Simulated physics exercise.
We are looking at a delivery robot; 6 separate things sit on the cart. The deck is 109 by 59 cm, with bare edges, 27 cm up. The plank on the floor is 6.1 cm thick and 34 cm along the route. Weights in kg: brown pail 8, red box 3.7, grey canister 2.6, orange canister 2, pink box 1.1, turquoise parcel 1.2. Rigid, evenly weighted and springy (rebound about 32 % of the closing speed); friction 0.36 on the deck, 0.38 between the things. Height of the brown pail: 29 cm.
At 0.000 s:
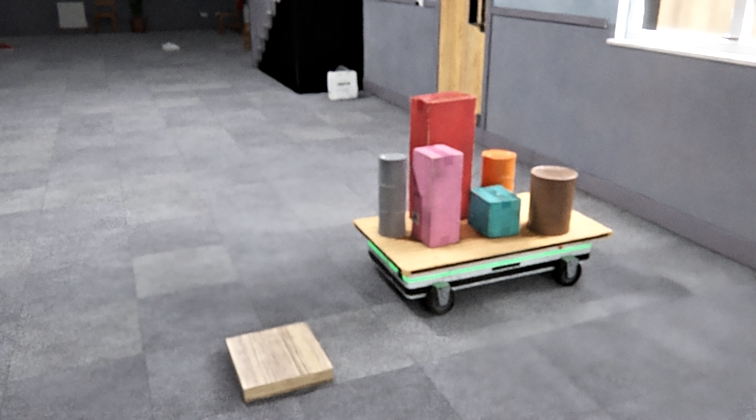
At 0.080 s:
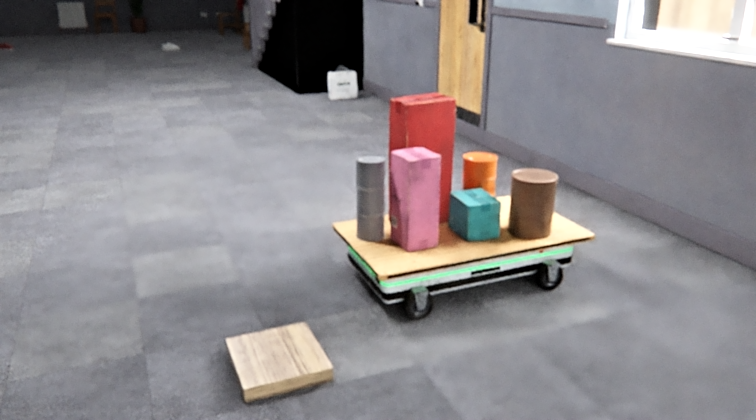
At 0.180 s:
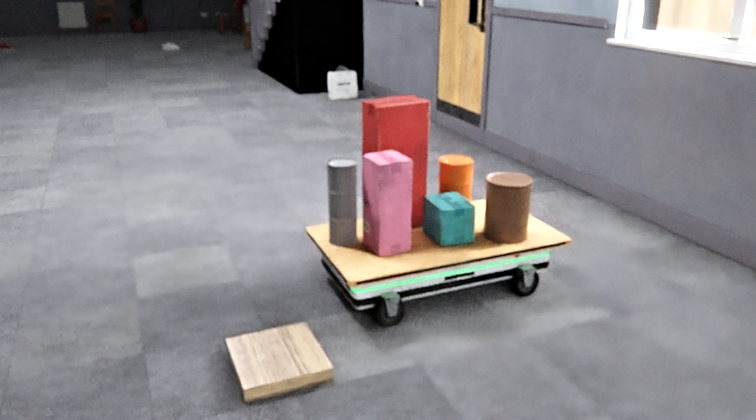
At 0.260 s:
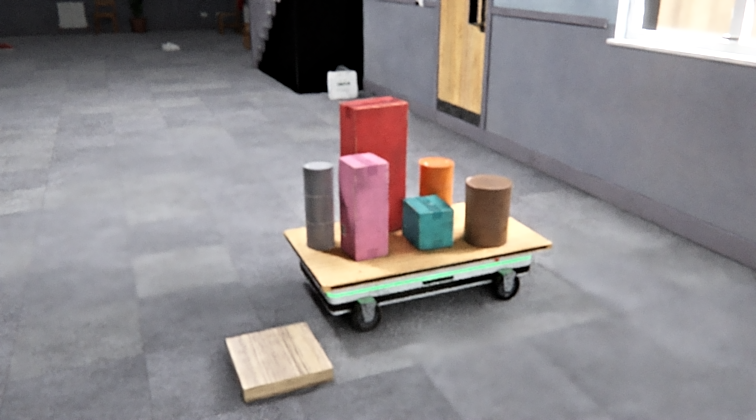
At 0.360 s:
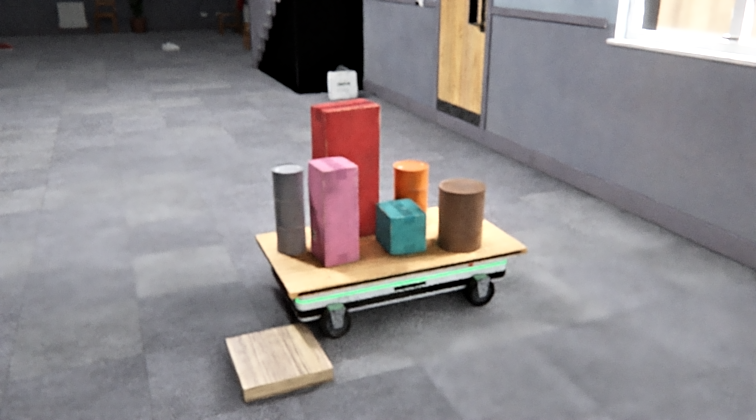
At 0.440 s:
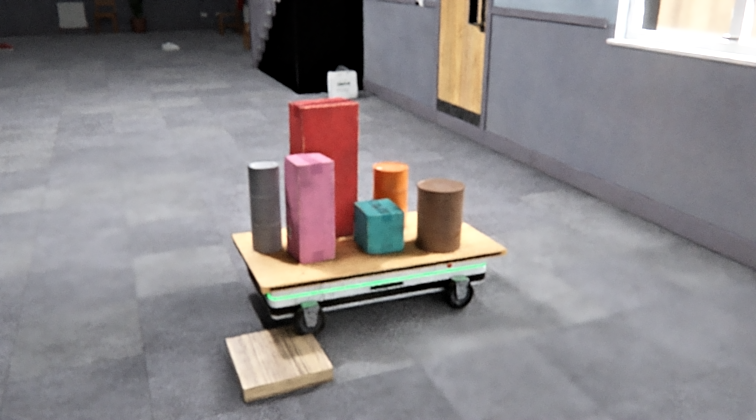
A low wheeled cart carrying six colourful boxes and cylinders rolling leftward across a grey tiled floor, alongside a wooden plank.
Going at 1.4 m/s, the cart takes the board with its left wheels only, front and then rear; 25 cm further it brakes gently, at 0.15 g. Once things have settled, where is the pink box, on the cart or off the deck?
The pink box remains on the deck.
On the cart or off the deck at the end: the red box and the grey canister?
The red box ends on the cart; the grey canister finishes off the deck.
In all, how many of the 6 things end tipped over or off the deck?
That comes to 2.
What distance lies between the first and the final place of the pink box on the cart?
About 10 cm.
Around 0.74 s, cart 104 cm along; pink box at 24° to upright near (227, 213); grey canister at 31° to upright; red box at 15° to upright.
Around 1.04 s, cart 146 cm along; grey canister now off the deck; pink box at 49° to upright near (147, 225); brown pail at 9° to upright.
Around 1.34 s, cart 188 cm along; pink box at 44° to upright near (23, 253); brown pail at 22° to upright; orange canister at 12° to upright.
Around 1.74 s, cart 234 cm along; pink box at 56° to upright; red box shifted 7 cm; turquoise parcel shifted 7 cm.
Finally (2.8 s), off the deck, grey canister; on their side or leaning hard on the cart, pink box; the other 4 still in place (within 10 cm).
